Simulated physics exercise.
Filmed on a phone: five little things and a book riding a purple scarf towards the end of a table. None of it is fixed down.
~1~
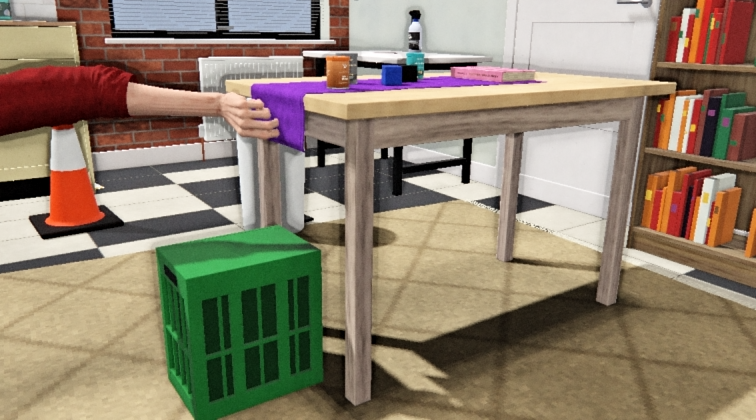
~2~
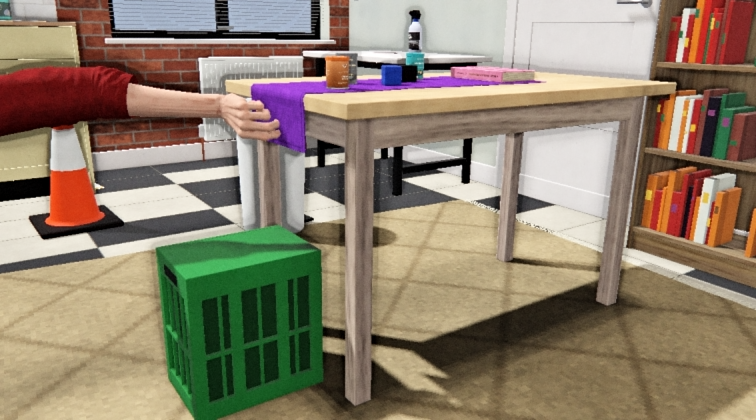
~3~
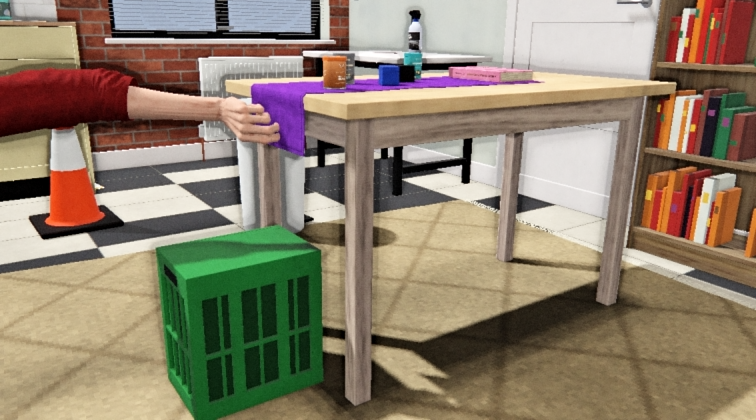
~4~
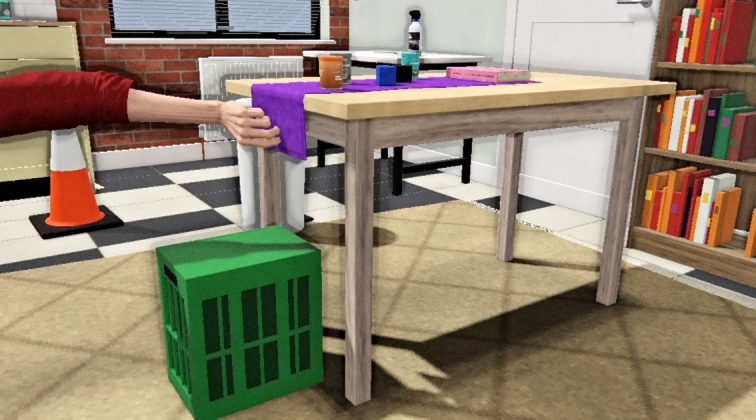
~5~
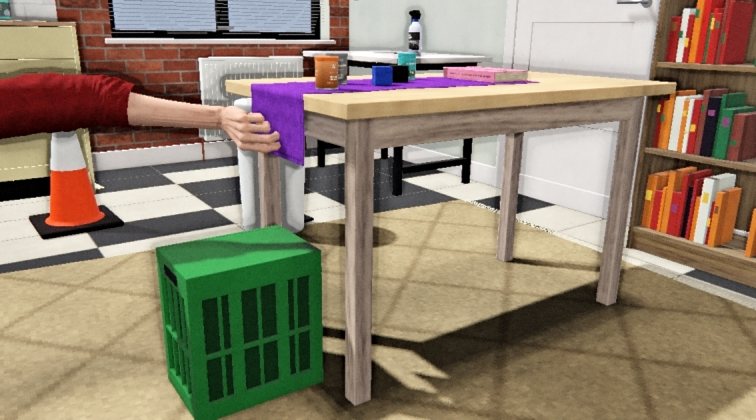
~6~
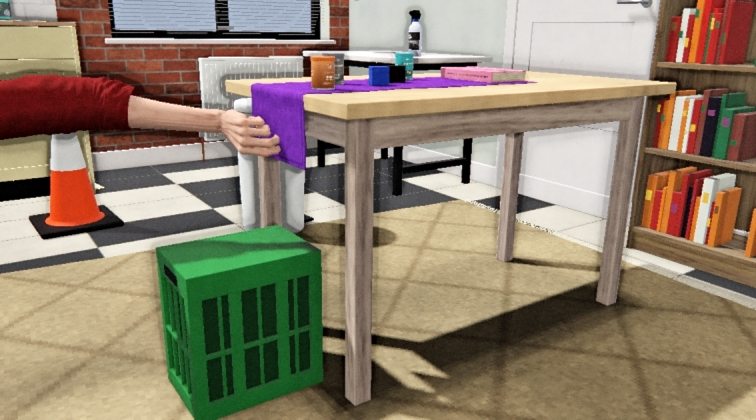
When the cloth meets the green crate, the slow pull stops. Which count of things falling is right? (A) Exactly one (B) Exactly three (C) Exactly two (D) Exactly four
(C) Exactly two.
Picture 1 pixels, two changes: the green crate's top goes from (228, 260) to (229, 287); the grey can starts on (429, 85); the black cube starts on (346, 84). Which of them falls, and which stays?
The grey can? Safe. The black cube? Lost.
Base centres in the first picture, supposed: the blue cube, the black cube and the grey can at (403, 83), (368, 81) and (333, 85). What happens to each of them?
In the end the blue cube is still on top, the black cube is still on top, and the grey can is no longer on top.
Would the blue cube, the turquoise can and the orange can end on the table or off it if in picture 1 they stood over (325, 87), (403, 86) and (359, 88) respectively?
The blue cube ends up off, the turquoise can stays put, the orange can ends up off.
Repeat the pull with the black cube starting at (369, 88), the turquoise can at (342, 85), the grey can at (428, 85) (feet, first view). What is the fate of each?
The black cube ends up off; the turquoise can ends up off; the grey can stays put.
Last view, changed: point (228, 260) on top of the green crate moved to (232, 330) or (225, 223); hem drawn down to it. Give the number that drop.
4 and 1.
Soon after, hem near (277, 202); orange can gone.
Then, hem on the crate; orange can and grey can gone.
At rest, hem on the crate; orange can and grey can gone. Over the edge go two.
